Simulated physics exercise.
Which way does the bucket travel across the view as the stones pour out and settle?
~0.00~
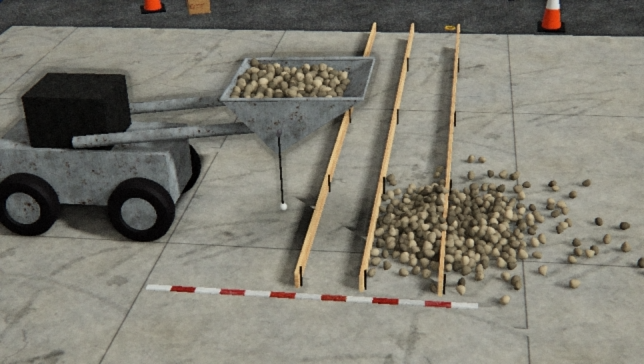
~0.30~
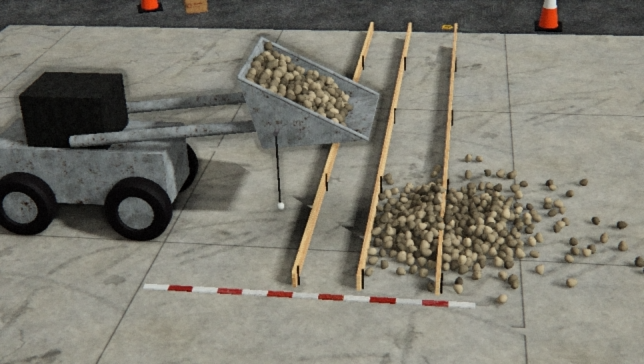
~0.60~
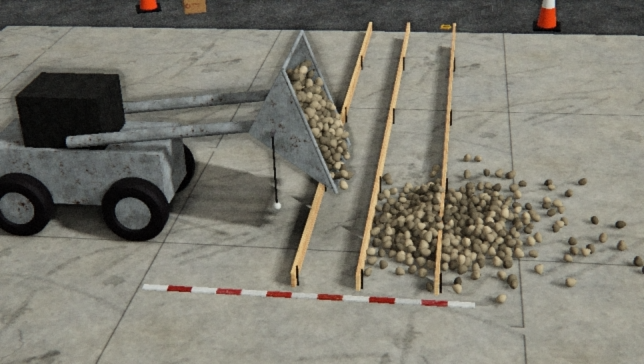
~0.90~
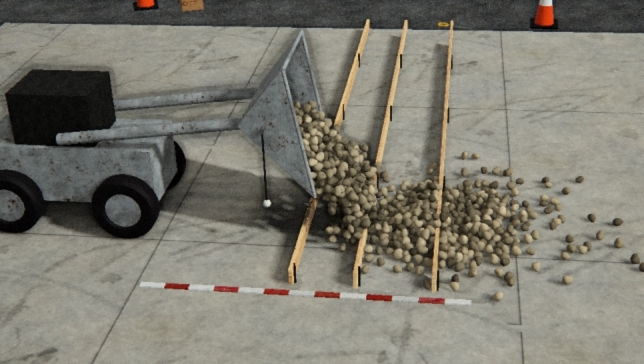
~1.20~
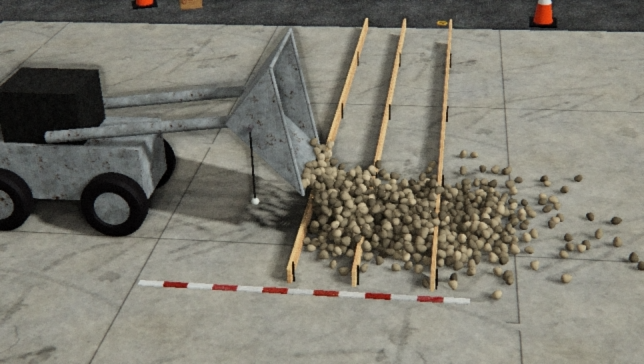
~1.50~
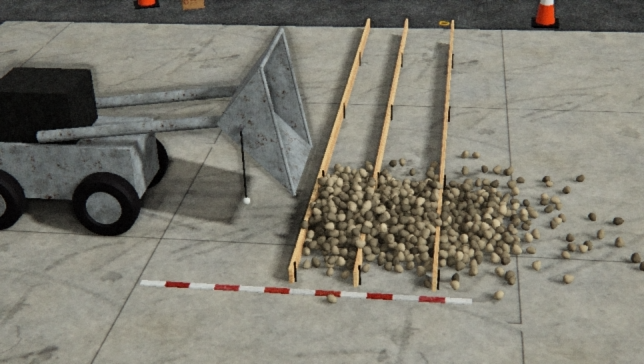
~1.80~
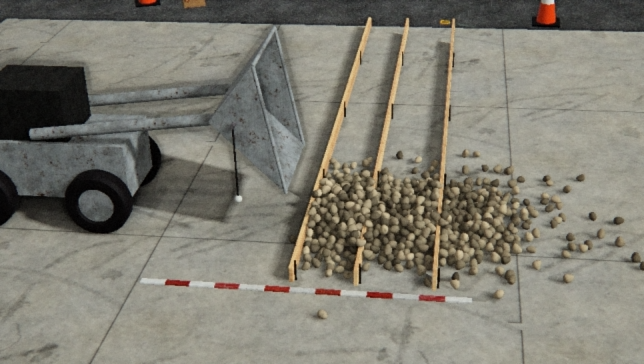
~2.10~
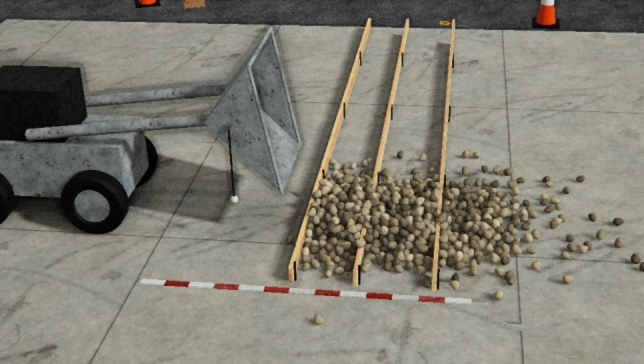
It moves to the left, drawn back with the loader away from the planks and the heap.
